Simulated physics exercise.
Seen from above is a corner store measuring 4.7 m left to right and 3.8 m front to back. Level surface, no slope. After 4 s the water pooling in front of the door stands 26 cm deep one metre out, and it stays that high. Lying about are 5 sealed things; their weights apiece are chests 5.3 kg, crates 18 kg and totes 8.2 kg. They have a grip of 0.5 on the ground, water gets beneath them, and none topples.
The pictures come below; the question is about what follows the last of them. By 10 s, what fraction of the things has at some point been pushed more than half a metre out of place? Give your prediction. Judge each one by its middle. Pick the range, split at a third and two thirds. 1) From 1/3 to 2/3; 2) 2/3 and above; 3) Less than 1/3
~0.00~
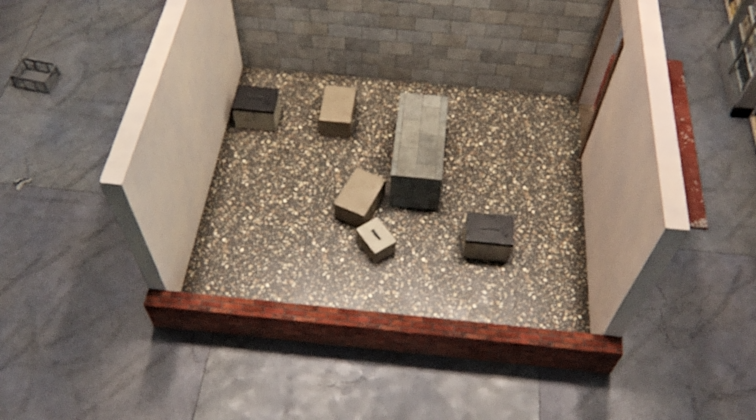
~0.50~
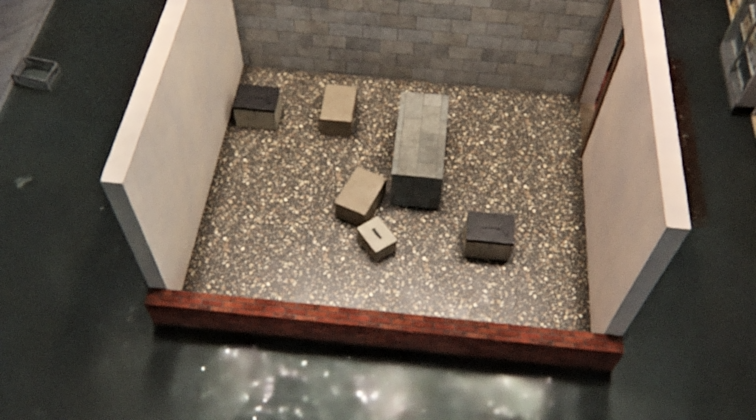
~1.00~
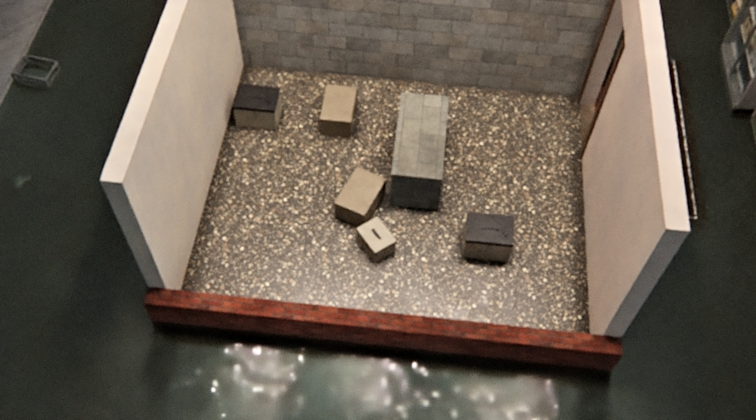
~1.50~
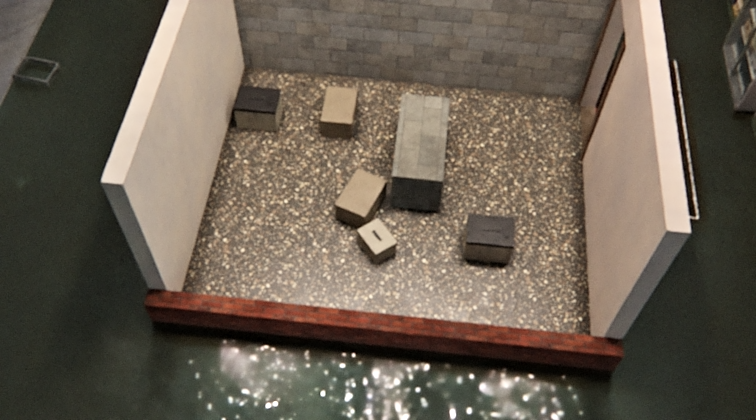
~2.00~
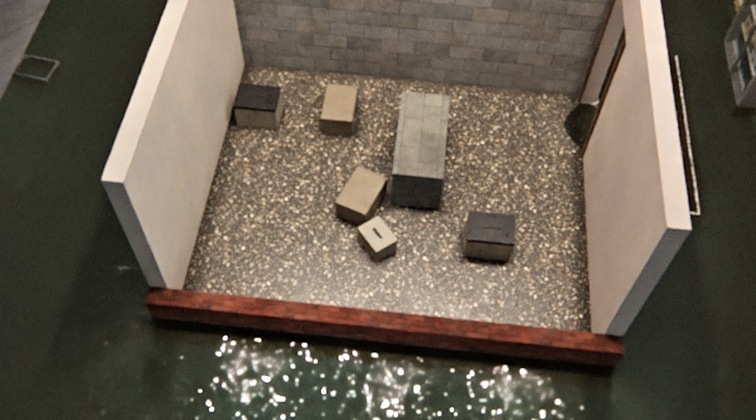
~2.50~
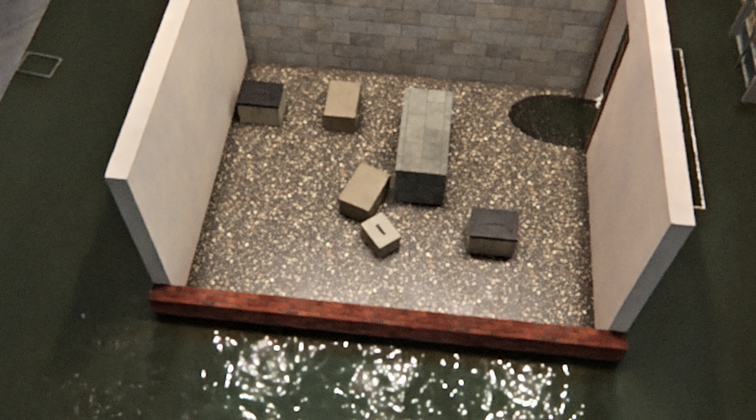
Option 1: From 1/3 to 2/3.
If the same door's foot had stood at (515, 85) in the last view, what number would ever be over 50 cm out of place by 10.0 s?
Then the count would be 1.
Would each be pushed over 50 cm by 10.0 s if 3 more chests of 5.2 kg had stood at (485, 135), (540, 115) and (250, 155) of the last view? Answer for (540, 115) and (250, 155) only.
The first: Farther. The second: Farther.
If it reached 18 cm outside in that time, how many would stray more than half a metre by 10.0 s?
Then 2.
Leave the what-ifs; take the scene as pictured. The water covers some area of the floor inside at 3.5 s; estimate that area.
About 3.0 m2.
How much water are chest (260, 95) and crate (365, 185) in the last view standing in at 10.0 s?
Some 8 cm at the first, some 3 cm at the second.
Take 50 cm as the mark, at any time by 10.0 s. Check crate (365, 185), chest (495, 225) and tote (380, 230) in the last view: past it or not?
In that order: Short of it, over, under.
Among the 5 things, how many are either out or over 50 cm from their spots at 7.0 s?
Tally at that time: 3.
After 3.5 s 0 of 5 are over 50 cm from their spots; 0 afloat.
After 4.5 s 0 of 5 are over 50 cm from their spots; 0 afloat.
After 7.0 s 3 of 5 are over 50 cm from their spots; 0 afloat.
After 10.0 s 3 of 5 are over 50 cm from their spots, and 3 have been at some point; 2 afloat.
